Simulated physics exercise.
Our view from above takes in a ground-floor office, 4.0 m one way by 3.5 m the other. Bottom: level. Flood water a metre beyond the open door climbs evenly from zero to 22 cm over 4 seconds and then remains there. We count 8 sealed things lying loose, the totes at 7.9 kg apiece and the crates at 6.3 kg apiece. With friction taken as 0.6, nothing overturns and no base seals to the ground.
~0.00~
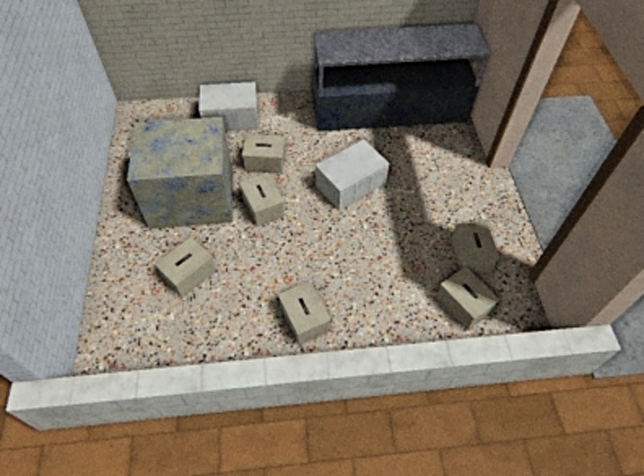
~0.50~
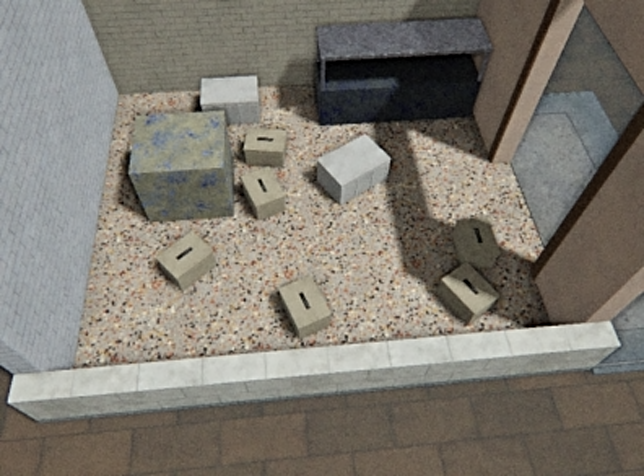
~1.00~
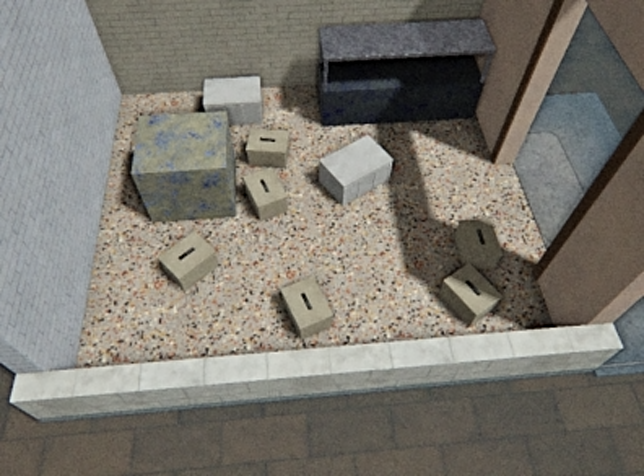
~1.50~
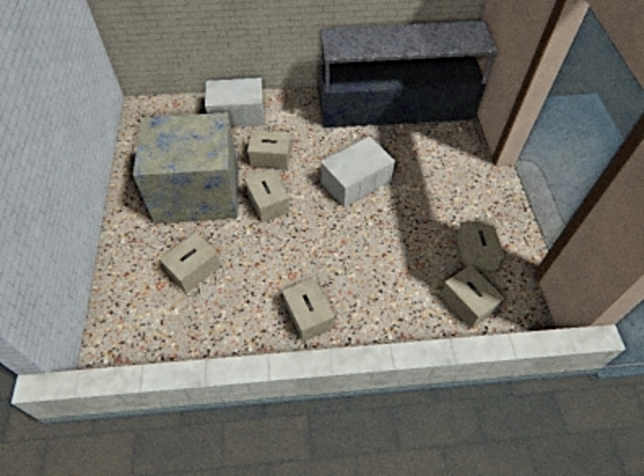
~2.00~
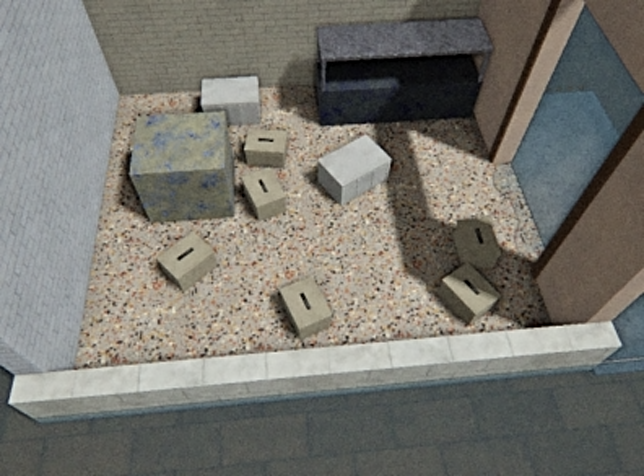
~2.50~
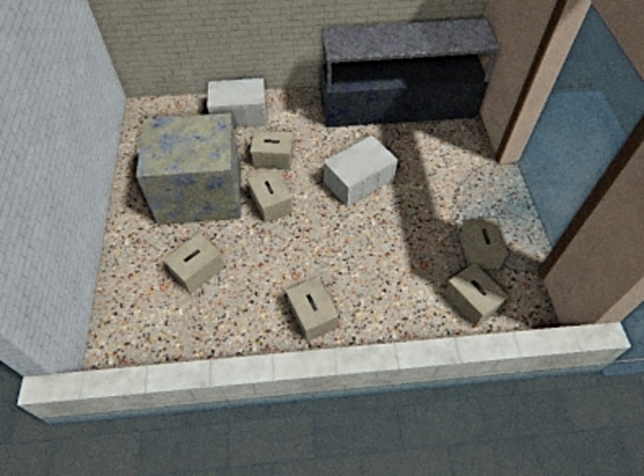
Bluish water spreading over brown paving outside a low-walled room, just reaching the speckled floor at right, while boxes stay still.
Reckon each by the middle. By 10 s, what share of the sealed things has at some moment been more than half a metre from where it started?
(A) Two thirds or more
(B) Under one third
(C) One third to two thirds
Answer: A.
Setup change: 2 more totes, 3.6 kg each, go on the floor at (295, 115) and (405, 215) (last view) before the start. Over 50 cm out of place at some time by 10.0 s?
Taking them in order, the first is below the threshold and the second is above the threshold.
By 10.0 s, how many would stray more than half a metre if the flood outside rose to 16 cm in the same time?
Count: 4.
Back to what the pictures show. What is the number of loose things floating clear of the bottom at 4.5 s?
The number is 1.
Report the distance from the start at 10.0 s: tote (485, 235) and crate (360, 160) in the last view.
One is off by 350 cm, the other by 140 cm, in the order asked.
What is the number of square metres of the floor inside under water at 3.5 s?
Around 2.5 m2 of it.
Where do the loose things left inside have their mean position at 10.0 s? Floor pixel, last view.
About (215, 192).
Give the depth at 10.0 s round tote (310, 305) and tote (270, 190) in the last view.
16 and 14 cm.
After 3.5 s 0 of 8 are over 50 cm from their spots; 0 afloat.
After 4.5 s 2 of 8 are over 50 cm from their spots; 1 afloat.
After 7.0 s 6 of 8 are over 50 cm from their spots; 4 afloat.
After 10.0 s 6 of 8 are over 50 cm from their spots, and 7 have been at some point; 8 afloat.
